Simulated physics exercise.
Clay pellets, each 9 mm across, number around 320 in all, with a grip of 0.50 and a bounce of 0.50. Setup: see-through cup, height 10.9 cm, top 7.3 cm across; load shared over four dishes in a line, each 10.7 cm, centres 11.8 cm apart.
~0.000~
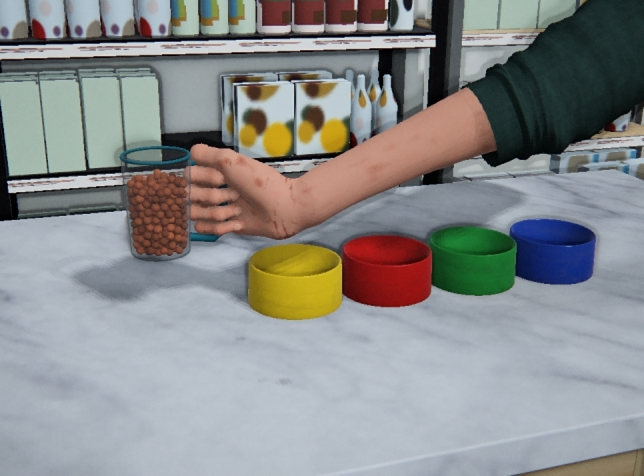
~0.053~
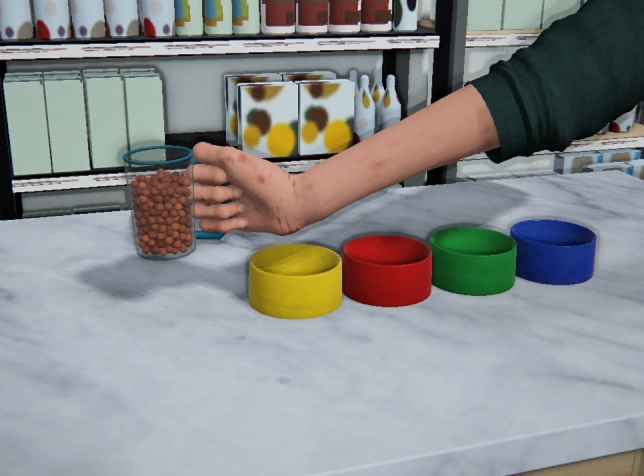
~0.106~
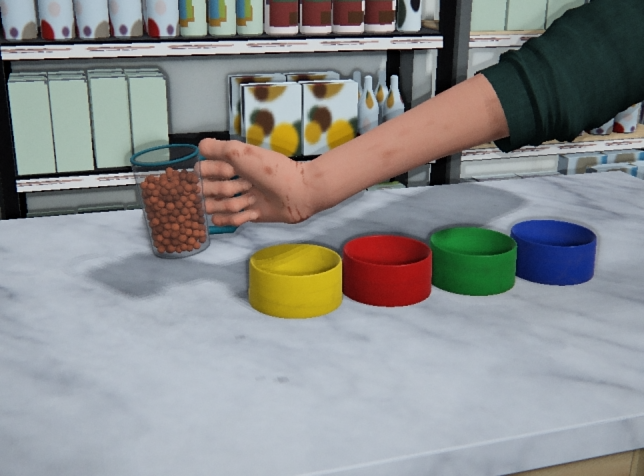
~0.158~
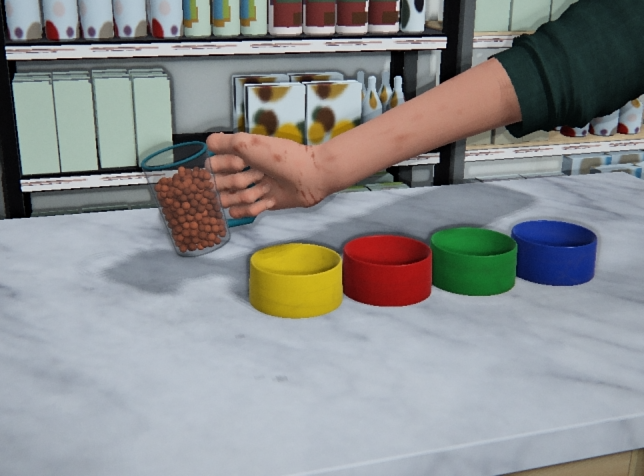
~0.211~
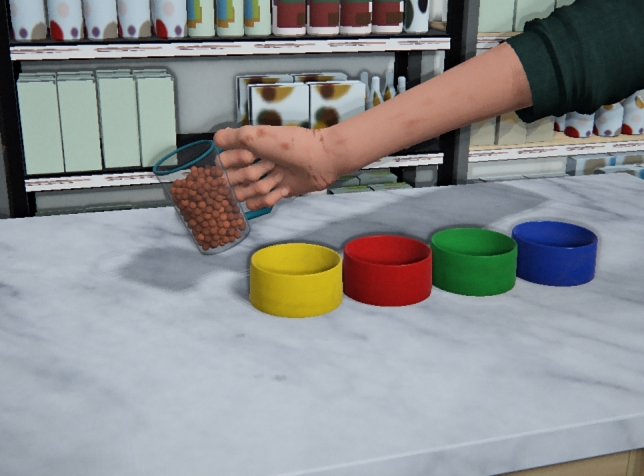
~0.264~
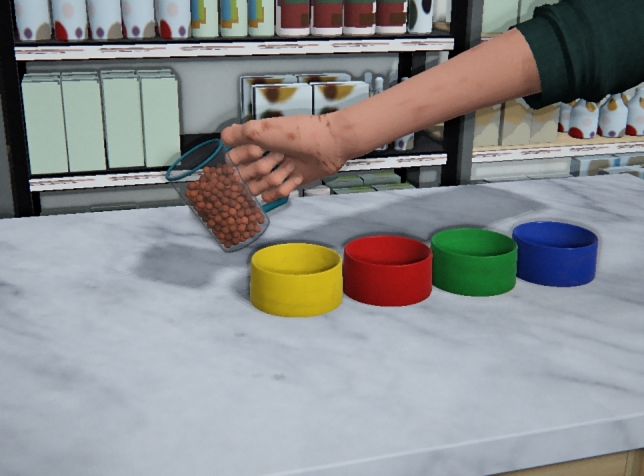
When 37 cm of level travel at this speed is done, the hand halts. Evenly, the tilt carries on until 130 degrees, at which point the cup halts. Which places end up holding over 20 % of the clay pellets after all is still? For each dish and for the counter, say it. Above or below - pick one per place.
Red: Above; blue: Below; green: Below; yellow: Below; counter: Below.
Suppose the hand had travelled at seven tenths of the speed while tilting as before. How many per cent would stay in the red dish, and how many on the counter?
Shares: Red 0, counter 10.
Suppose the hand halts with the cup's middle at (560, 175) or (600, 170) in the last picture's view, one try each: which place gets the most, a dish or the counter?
First try: Red; second try: Red.
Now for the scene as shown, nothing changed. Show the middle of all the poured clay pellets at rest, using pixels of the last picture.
Near (382, 276).
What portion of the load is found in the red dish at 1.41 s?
Some 80 in a hundred by then.
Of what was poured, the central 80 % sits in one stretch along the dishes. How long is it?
Spread: Around 12 cm.
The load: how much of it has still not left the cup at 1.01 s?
Roughly 35 in a hundred.
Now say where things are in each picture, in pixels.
The first picture shows cup at (158, 204), tilt 0 degrees, lip at (121, 158), moved 0.0 cm; middle of the pieces at (157, 211); yellow dish at (295, 260); red dish at (387, 250); green dish at (473, 241); blue dish at (553, 232).
The second picture shows cup at (162, 203), tilt 2 degrees, lip at (124, 158), moved 0.4 cm; middle of the pieces at (161, 210).
The third picture shows cup at (173, 202), tilt 7 degrees, lip at (131, 161), moved 1.5 cm; middle of the pieces at (173, 209).
The fourth picture shows cup at (189, 200), tilt 15 degrees, lip at (142, 166), moved 3.2 cm; middle of the pieces at (190, 207).
The fifth picture shows cup at (205, 199), tilt 23 degrees, lip at (154, 172), moved 5.0 cm; middle of the pieces at (206, 205).
The sixth picture shows cup at (220, 198), tilt 31 degrees, lip at (167, 178), moved 6.7 cm; middle of the pieces at (223, 204); yellow dish at (297, 259); red dish at (388, 251); green dish at (474, 243); blue dish at (555, 235). Its pace works out near 155 degrees a second; the hand travels 33 cm a second.
Then, at 0.71 s, tilt 100 degrees; cup holds 100 %.
Then, at 1.01 s, tilt 130 degrees; cup holds 35 %, red 45 %, yellow 10 %.
After 1.41 s, tilt 130 degrees; cup holds 0 %, red 80 %, yellow 10 %.
By 1.7 s all is still; red 80 %, blue 0 %, green 0 %, yellow 10 %, counter 10 %.
